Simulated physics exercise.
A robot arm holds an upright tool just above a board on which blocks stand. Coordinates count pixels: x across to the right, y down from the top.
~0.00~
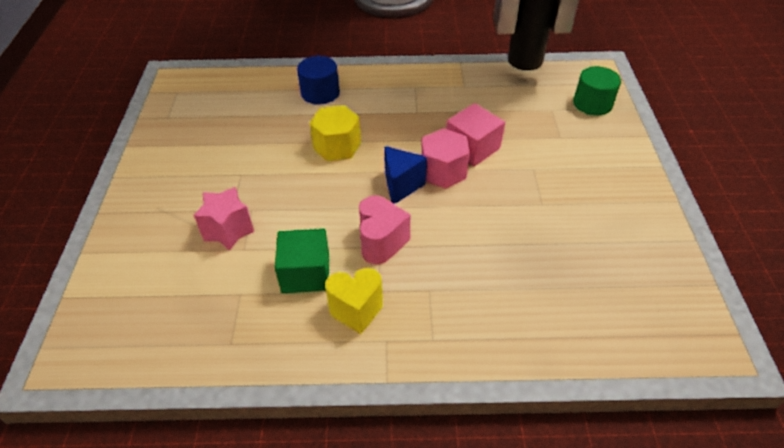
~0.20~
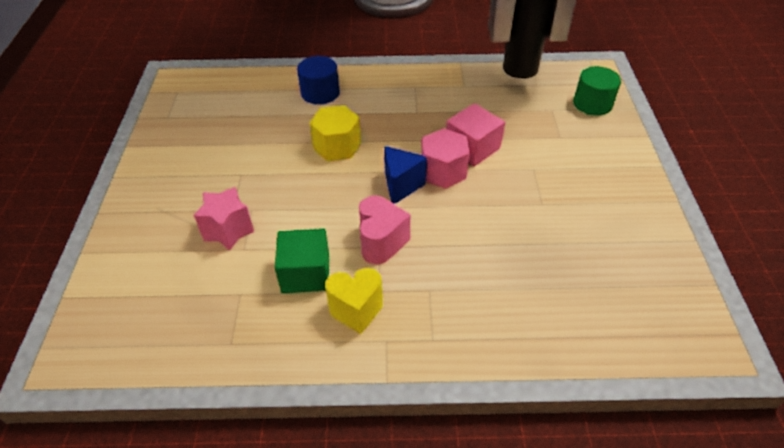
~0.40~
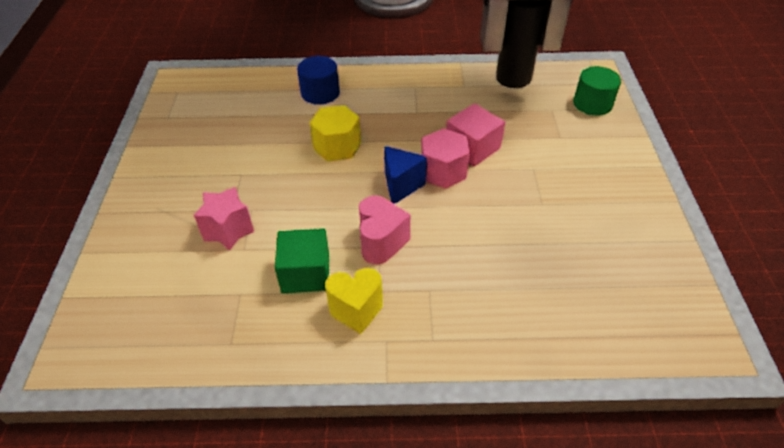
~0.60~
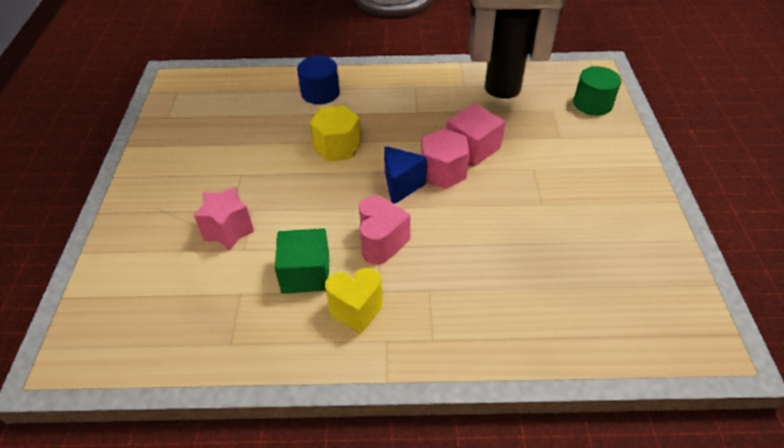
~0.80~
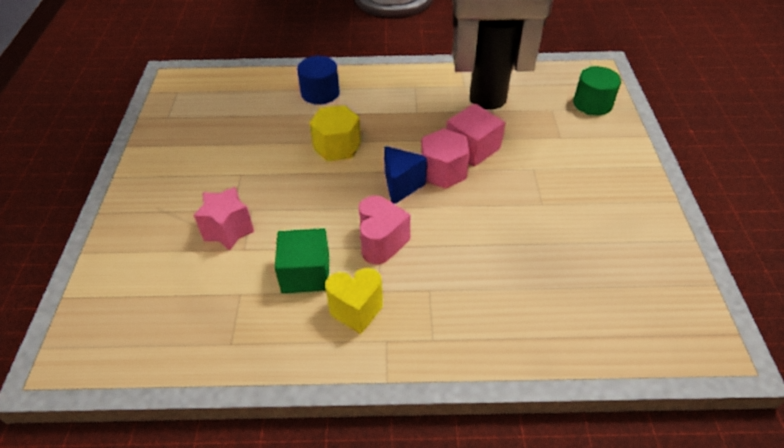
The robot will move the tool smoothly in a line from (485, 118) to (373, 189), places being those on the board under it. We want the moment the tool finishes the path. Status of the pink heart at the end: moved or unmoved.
The pink heart moves.
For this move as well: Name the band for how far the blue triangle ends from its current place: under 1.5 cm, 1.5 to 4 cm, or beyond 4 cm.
That one ends up more than 4 cm from where it is now.
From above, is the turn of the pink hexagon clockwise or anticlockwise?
That block twists counter-clockwise.
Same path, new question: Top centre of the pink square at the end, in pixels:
In the picture, it is at (427, 170).
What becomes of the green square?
The block you're asking about stays where it is.
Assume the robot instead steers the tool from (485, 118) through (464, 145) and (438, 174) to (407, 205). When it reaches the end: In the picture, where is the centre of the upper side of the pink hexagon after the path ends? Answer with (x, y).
It is at (433, 250).
What follows on the original path. One third of the way, tool (451, 121); blue triangle (397, 167), turned 50° clockwise; pink hexagon (440, 171), turned 20° anticlockwise; pink square (454, 141), turned 40° anticlockwise.
Two thirds of the way, tool (413, 144); blue triangle (394, 169), turned 55° clockwise; pink hexagon (444, 197), turned 50° anticlockwise; pink square (434, 163), turned 70° anticlockwise.
At the end, tool (372, 170); green square not moved; pink heart (378, 226), turned 30° anticlockwise; blue triangle (367, 194), turned 15° clockwise; pink hexagon (449, 203), turned 60° anticlockwise; pink square (427, 170), turned 85° anticlockwise.
